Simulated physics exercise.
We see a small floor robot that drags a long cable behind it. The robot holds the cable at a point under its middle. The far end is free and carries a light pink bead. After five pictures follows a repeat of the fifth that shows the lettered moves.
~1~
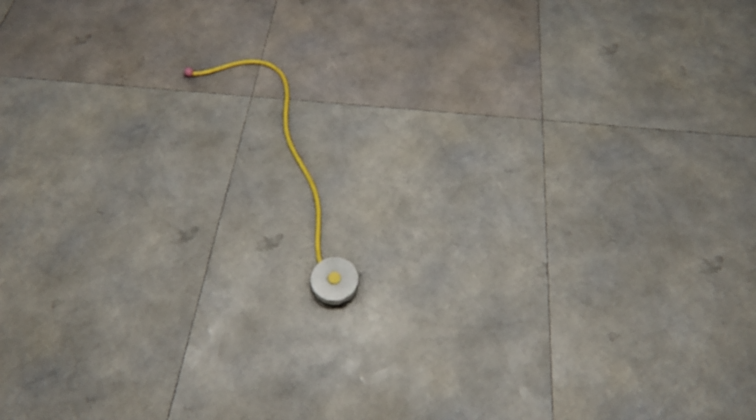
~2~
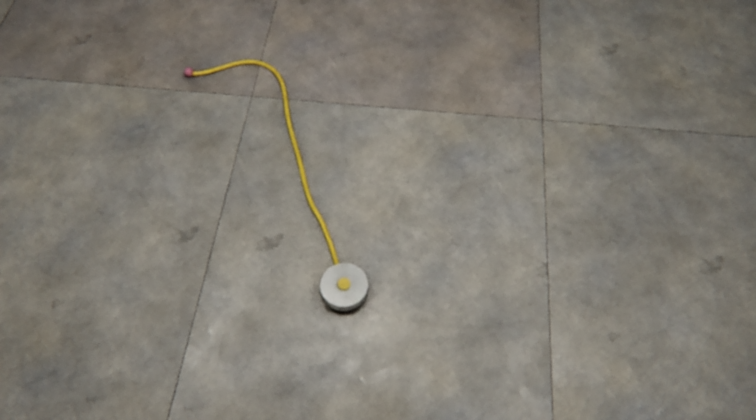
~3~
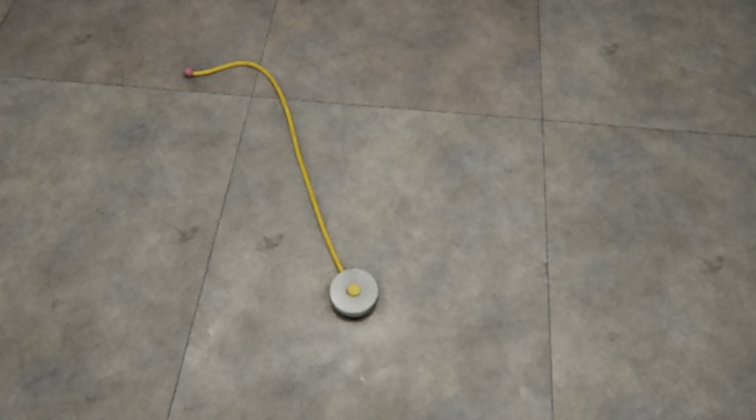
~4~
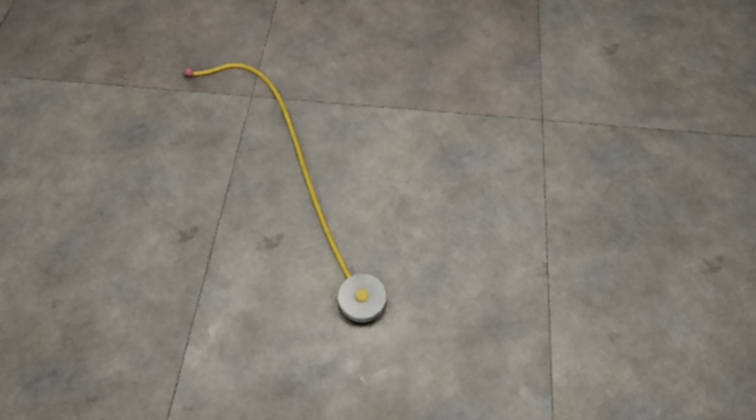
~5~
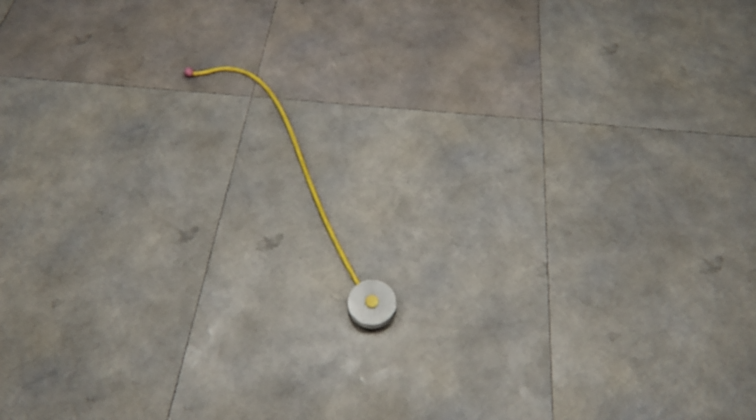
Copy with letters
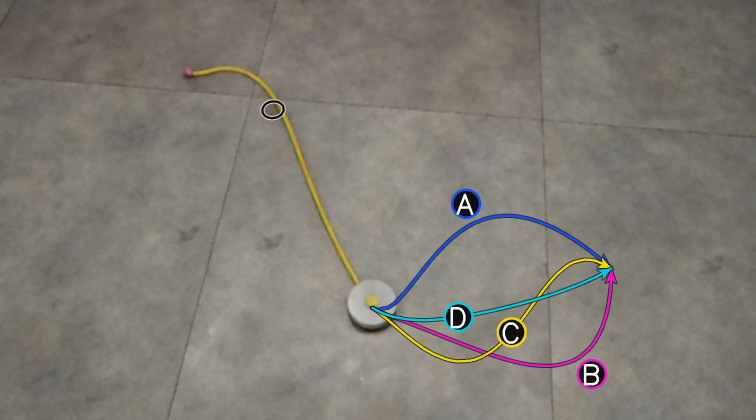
At the start, a small round gray robot with a yellow center sits on a tiled floor, a curvy yellow cable trailing up and left to a pink bead. The robot slides slowly a short way down and to the right, and the cable's nearer part straightens while the bead stays still.
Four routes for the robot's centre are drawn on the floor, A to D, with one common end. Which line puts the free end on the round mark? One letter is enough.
Line A does it.
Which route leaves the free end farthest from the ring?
That is B.
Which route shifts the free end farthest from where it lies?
B.
On the marked copy, A from (372, 308) via (474, 223) to (610, 267); B from (372, 308) via (527, 364) to (611, 270); C from (372, 308) via (504, 341) to (612, 268); D from (372, 308) via (499, 309) to (612, 268); the ring at (273, 110).
With A. Early on, robot (449, 238), middle of the cable (299, 154), free end (191, 72).
Further on, robot (546, 220), middle of the cable (363, 156), free end (223, 78).
At the end, robot (614, 265), middle of the cable (429, 179), free end (274, 106); the free end is on the ring.
As for the rest, B leaves the free end at (279, 138); C leaves the free end at (267, 126); D leaves the free end at (269, 123).
